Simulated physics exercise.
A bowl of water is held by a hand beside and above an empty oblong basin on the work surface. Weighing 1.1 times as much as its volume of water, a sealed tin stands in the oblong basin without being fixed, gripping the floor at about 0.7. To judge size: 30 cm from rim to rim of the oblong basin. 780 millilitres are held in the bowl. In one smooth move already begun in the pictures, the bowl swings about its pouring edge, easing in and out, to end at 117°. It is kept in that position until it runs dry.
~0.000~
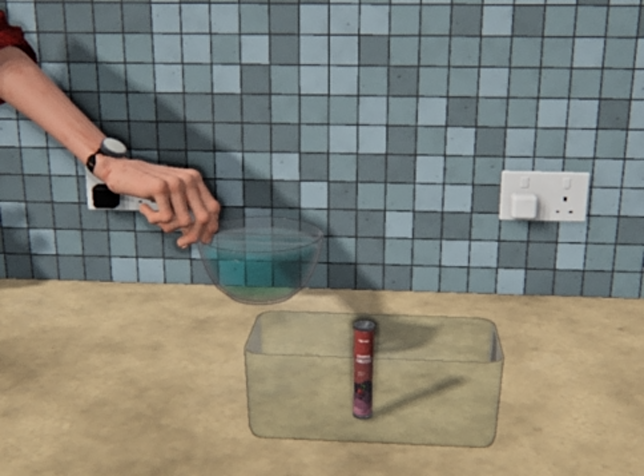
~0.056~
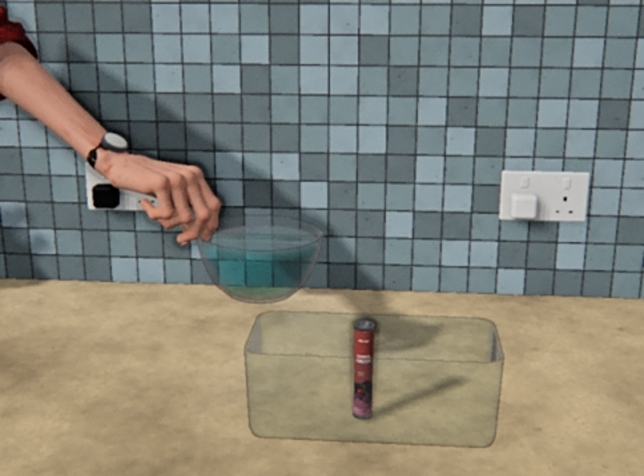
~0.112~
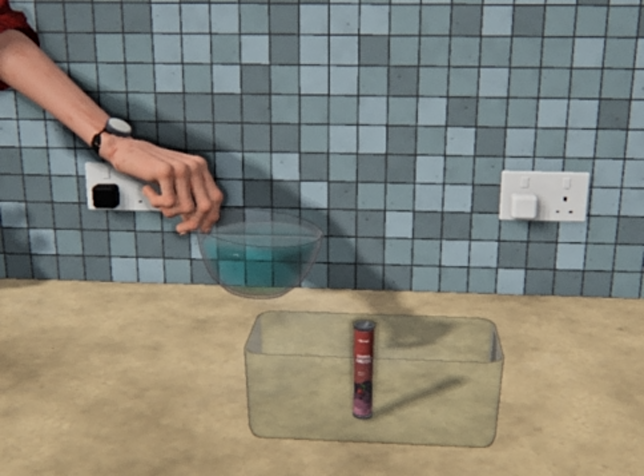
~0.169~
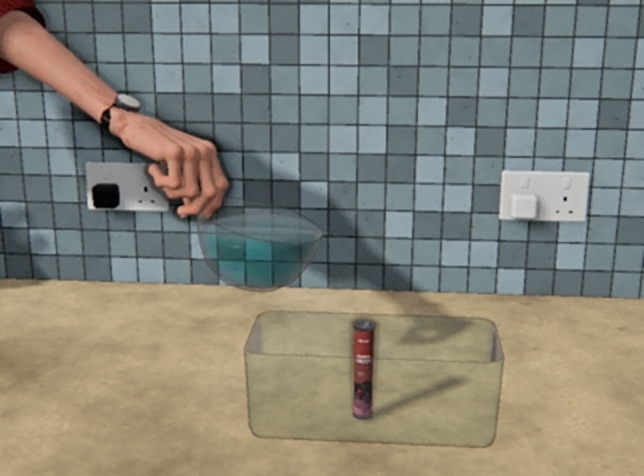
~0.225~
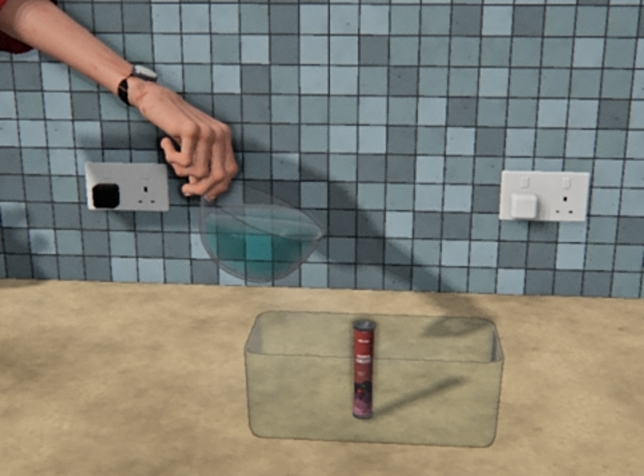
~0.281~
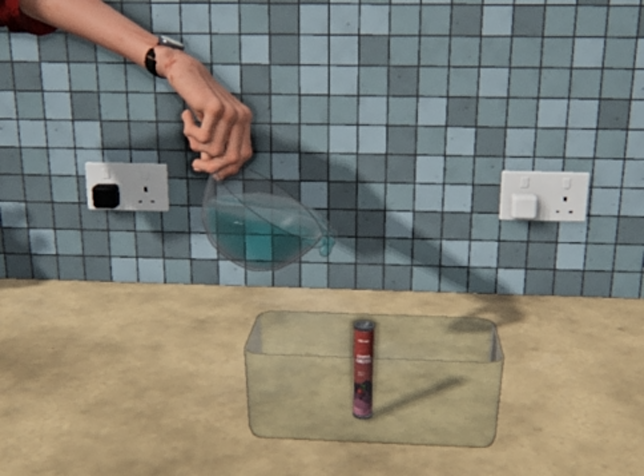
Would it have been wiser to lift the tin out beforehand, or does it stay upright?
It should have come out; it tips over.
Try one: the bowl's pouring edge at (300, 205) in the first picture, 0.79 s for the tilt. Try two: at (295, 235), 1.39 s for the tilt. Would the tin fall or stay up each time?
Try 1: Tipped over; try 2: Still standing.
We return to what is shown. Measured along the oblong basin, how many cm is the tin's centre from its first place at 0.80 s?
Roughly 0 cm.
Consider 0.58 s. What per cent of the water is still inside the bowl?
At that time about 18 in a hundred parts are still held.
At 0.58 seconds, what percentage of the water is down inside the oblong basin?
24 %, give or take.
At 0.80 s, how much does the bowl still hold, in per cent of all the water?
Near 0 percent, more or less.
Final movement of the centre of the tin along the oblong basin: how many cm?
7.5 cm.
Then, 0.58 s in, the tilt is 100° and 17 per cent is still to pour; the tin stands where it began.
Then, 0.80 s in, the tilt is 117° and 0 per cent is still to pour; the tin stands where it began.
Then, 1.02 s in, the tilt is 117° and 0 per cent is still to pour; the tin leans 27°.
Then, 1.27 s in, the tilt is 117° and 0 per cent is still to pour; the tin lies on its side.
Finally, the tin lies on its side.
